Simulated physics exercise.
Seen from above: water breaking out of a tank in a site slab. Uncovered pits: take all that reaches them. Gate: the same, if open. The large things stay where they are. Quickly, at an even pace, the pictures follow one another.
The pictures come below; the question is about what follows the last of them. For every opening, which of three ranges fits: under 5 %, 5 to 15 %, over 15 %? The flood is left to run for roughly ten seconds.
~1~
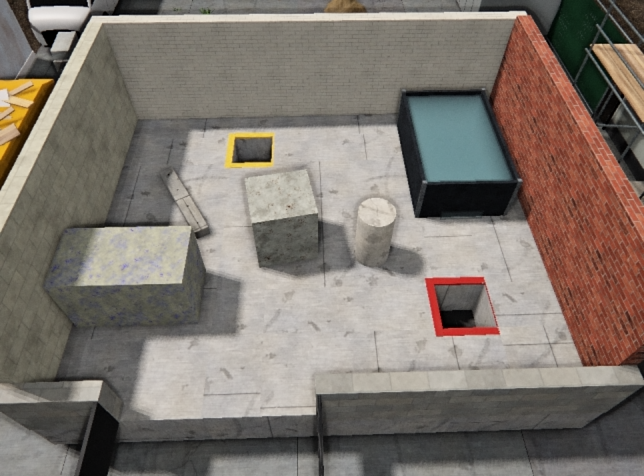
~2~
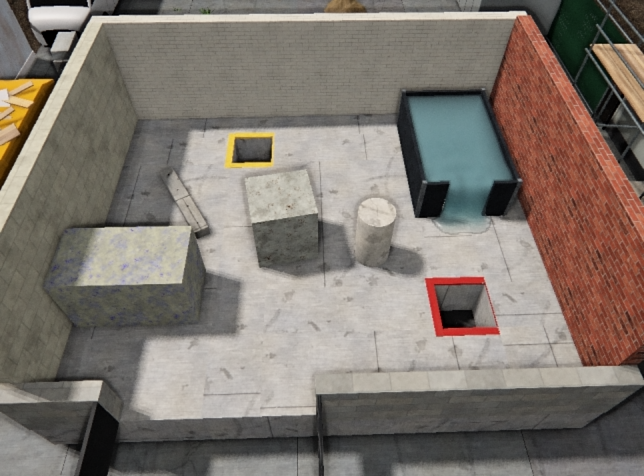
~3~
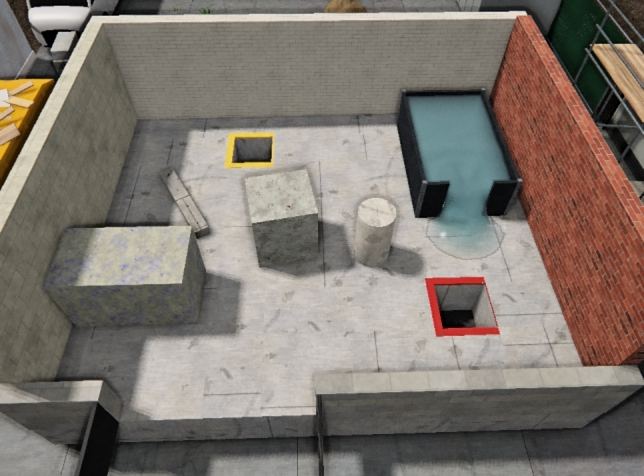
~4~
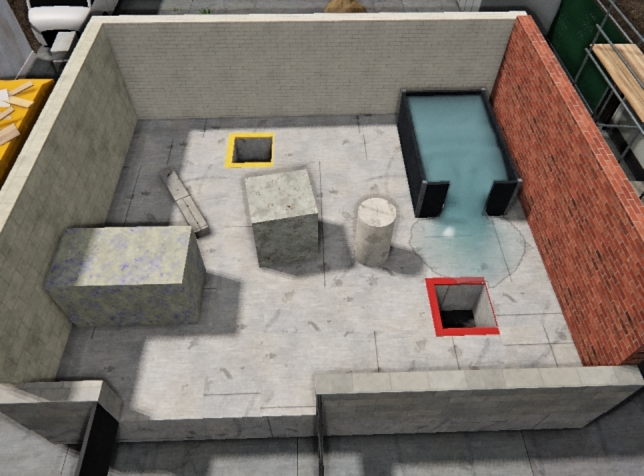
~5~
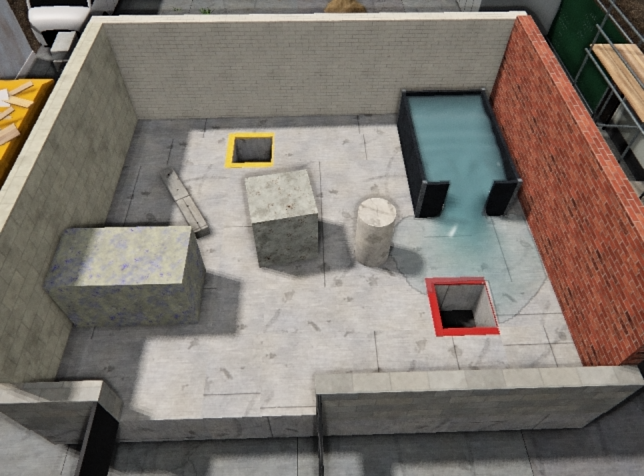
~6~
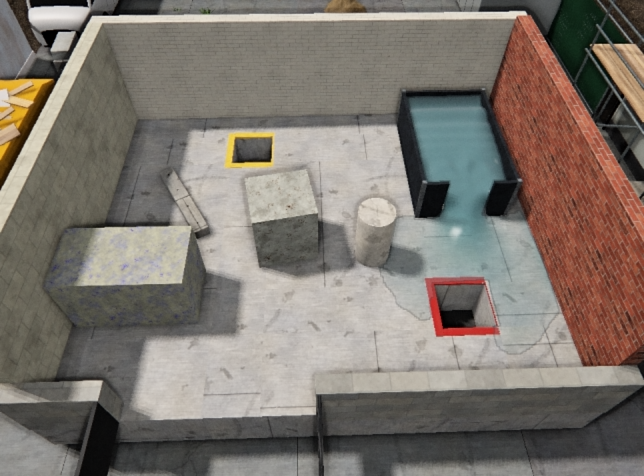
Gate, 5 to 15 %; red pit, over 15 %; yellow pit, under 5 %.
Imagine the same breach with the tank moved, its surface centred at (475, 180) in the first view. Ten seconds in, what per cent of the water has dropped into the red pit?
Red: About 55 %.
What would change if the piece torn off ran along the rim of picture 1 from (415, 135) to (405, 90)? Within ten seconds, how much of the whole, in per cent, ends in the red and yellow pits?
Red takes 0 in a hundred, yellow takes 45 in a hundred.
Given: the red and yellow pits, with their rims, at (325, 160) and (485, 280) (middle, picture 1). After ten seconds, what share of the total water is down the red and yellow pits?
Red 0%, yellow 45%.
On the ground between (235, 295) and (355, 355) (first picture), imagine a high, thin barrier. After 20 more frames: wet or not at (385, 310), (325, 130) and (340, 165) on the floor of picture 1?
In that order, I'd expect them to be reached by the flood, kept clear of the flood and kept clear of the flood.
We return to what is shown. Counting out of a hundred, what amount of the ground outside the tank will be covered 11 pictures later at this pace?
Estimated share: About 25 %.
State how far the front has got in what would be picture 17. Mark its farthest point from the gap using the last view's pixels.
I'd point to (256, 397).
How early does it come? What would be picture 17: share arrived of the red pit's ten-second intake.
It works out at roughly 35 percent of the ten-second total.
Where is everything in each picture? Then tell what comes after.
In the first frame, the tank at (456, 136) is whole and still.
In the second frame, the front is at (440, 225), out from the gap at (464, 203).
In the third frame, the front is at (458, 254), out from the gap at (464, 204).
In the fourth frame, the front is at (465, 282), out from the gap at (463, 204).
In the fifth frame, water pours out at (463, 205) and has run to (502, 316).
In the sixth frame, the front is at (516, 346), out from the gap at (464, 204).
A moment on, water covers 20 % of the floor; the gate 0 %, the red pit 7 %, the yellow pit 0 %.
Next, water covers 25 % of the floor; the gate 0 %, the red pit 13 %, the yellow pit 0 %.
Then, water covers 35 % of the floor; the gate 2 %, the red pit 20 %, the yellow pit 0 %.
Later, water covers 50 % of the floor; the gate 5 %, the red pit 28 %, the yellow pit 0 %.
In the end, water covers 60 % of the floor; the gate 11 %, the red pit 35 %, the yellow pit 1 %.
